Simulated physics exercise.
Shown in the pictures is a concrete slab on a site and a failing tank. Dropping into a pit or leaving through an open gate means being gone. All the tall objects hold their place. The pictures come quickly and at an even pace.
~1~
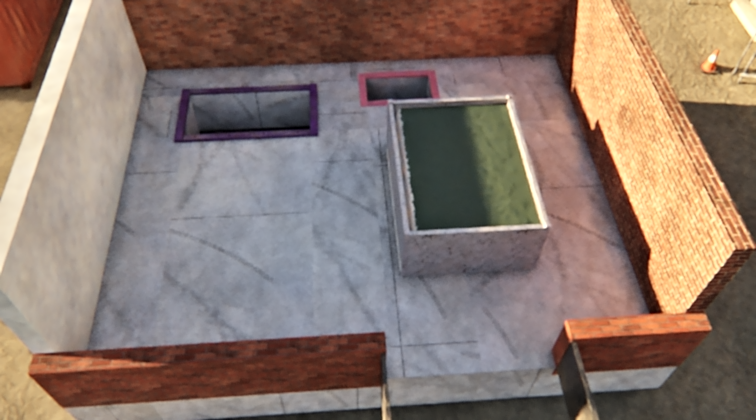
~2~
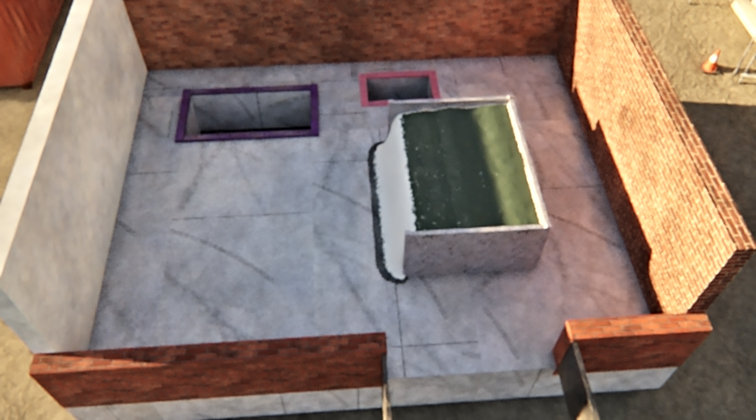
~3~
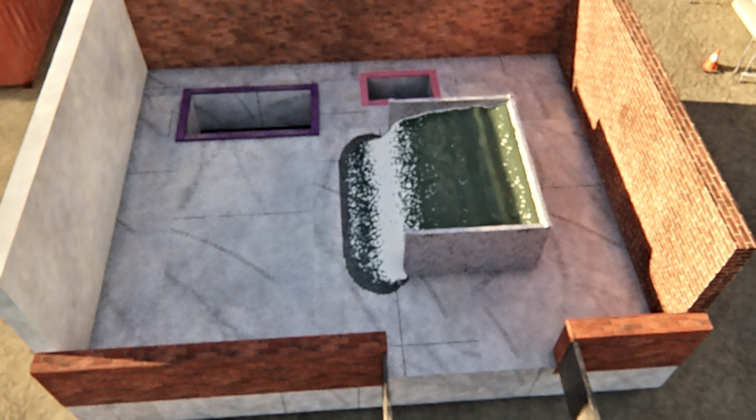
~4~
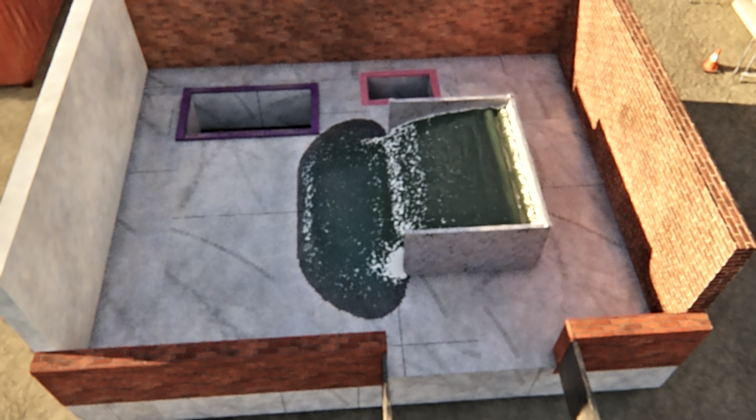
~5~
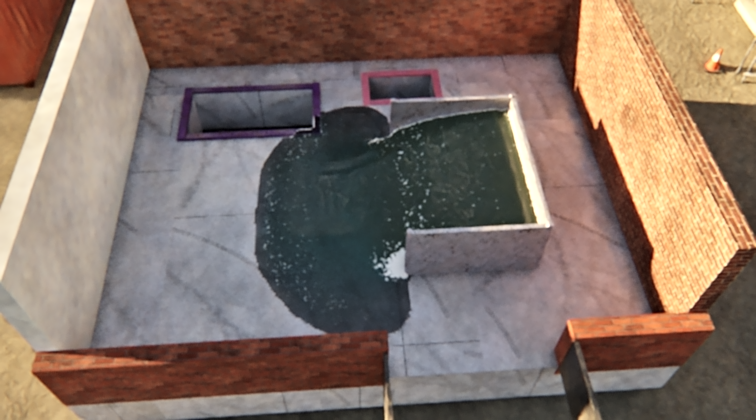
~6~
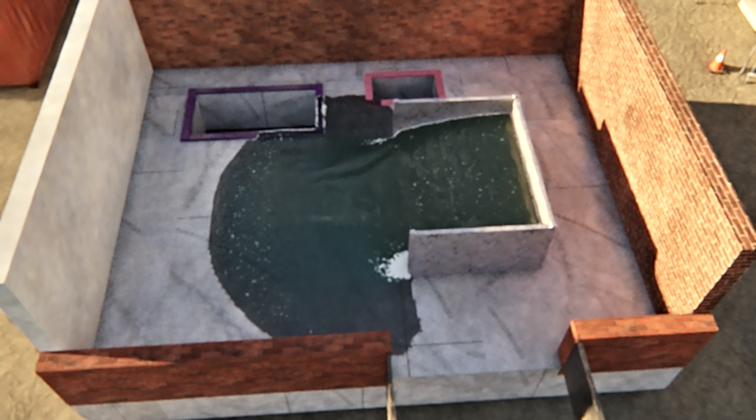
On a walled concrete slab, dark water pours from a tank's open left side and spreads leftward.
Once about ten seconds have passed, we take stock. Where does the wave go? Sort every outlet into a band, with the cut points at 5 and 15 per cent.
Final shares: The gate 5 to 15 %; the purple pit over 15 %; the pink pit 5 to 15 %.
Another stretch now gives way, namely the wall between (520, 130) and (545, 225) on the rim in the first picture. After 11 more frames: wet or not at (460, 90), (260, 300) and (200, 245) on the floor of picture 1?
First point swamped, second point spared, third point spared.
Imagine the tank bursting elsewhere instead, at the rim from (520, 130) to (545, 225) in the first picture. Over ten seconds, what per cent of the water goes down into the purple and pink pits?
Result - purple: 4 %; pink: 20 %.
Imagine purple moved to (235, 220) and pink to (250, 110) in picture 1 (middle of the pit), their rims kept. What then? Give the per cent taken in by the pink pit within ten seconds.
Out of every hundred parts, the pink pit gets 20.
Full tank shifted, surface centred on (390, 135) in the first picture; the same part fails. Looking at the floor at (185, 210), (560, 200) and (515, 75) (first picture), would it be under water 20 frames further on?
One after the other: Flooded, clear, clear.
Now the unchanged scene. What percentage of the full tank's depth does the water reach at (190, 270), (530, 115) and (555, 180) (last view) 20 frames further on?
I'd say around 25 per cent, then 0 per cent, then 0 per cent.
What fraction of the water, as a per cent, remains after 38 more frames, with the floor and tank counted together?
Some 76 per cent.
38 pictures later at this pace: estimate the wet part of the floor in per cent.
That should be about 80 %.
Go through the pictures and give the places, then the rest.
In the first picture, still water in the water tank at (462, 163).
In the second picture, the front is at (402, 279), out from the gap at (399, 193).
In the third picture, the front is at (376, 287), out from the gap at (399, 193).
In the fourth picture, the front is at (354, 308), out from the gap at (399, 195).
In the fifth picture, water pours out at (401, 196) and has run to (338, 330).
In the sixth picture, the front is at (223, 273), out from the gap at (404, 196).
A moment on, water covers 50 % of the floor; the gate 0 %, the purple pit 2 %, the pink pit 0 %.
Next, water covers 55 % of the floor; the gate 0 %, the purple pit 5 %, the pink pit 0 %.
Then, water covers 60 % of the floor; the gate 0 %, the purple pit 8 %, the pink pit 0 %.
Later, water covers 80 % of the floor; the gate 2 %, the purple pit 17 %, the pink pit 4 %.
In the end, water covers 95 % of the floor; the gate 7 %, the purple pit 19 %, the pink pit 10 %.
